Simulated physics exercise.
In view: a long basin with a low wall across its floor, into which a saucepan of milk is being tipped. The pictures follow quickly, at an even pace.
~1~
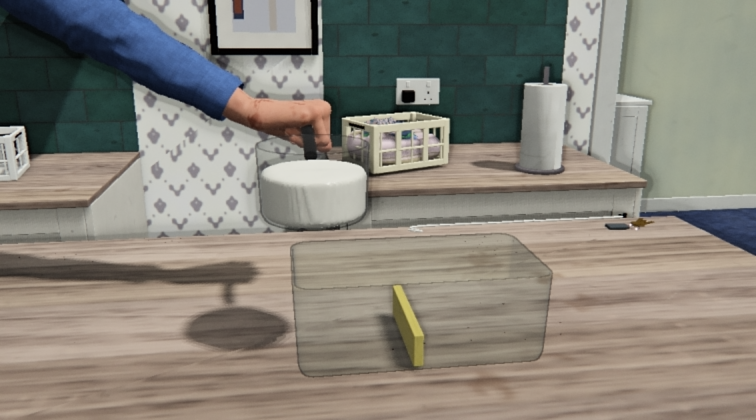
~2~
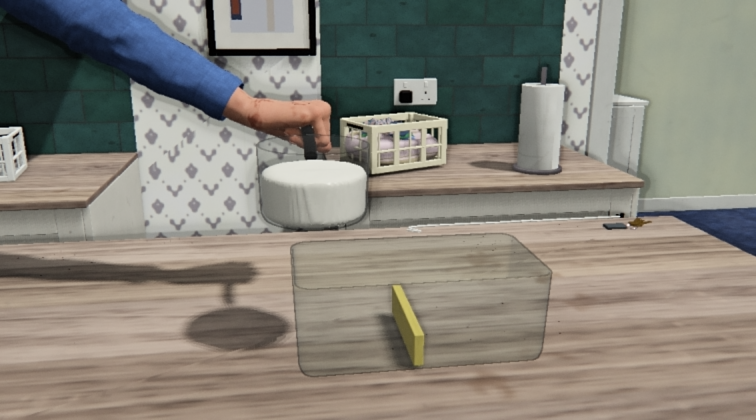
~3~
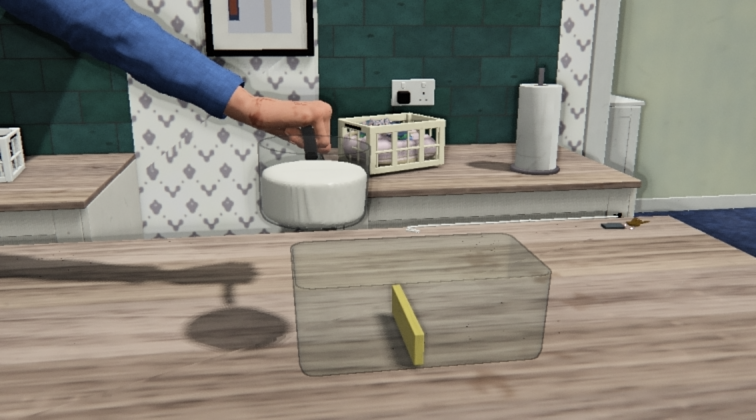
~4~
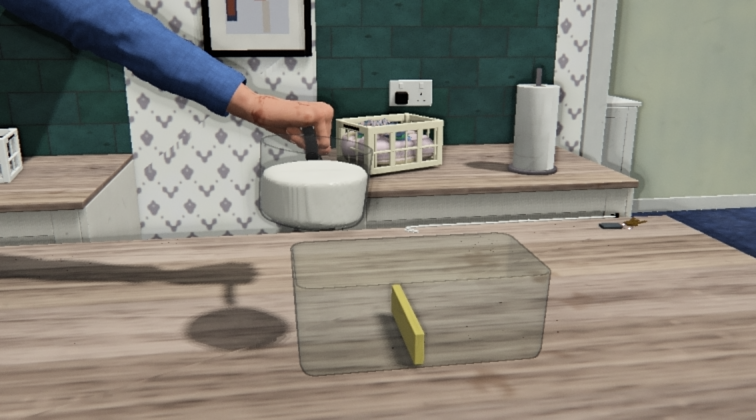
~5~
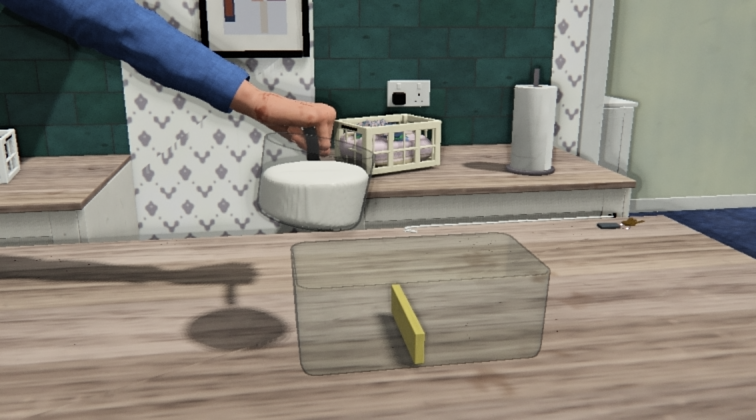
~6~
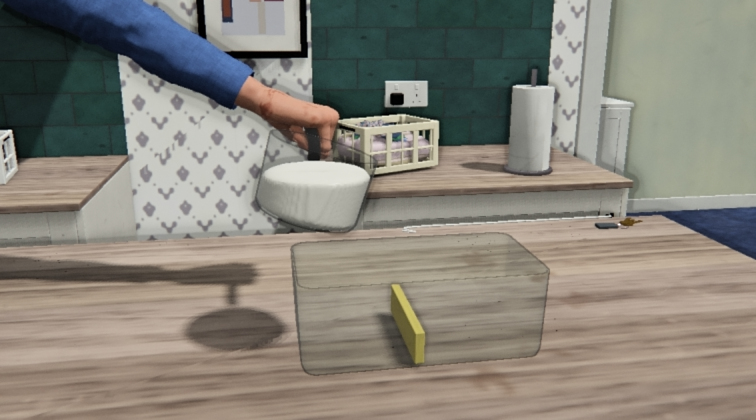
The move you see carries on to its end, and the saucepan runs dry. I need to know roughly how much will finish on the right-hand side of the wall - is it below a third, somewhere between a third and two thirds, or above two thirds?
Expect between a third and two thirds of it there.
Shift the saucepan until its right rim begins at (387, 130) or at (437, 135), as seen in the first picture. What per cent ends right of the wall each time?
85 % and 95 %.
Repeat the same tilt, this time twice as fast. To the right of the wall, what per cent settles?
It comes to around 30 per cent.
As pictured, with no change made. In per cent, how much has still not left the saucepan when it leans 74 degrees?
Around 70 percent remains.
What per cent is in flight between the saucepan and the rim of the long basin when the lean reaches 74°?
25 %.
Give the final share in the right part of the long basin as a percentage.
Roughly 50 %.
A moment on, the saucepan is tipped part way and 70 per cent is still to pour, 2 is left of the wall and 5 right of it.
Next, the saucepan is tipped right over and 16 per cent is still to pour, 24 is left of the wall and 51 right of it.
Then the saucepan is tipped right over and 1 per cent is still to pour, 46 is left of the wall and 52 right of it.
Later the saucepan is tipped right over and 0 per cent is still to pour, 48 is left of the wall and 52 right of it.
Finally, 48 per cent lies left of the wall, 52 right of it and 0 outside.
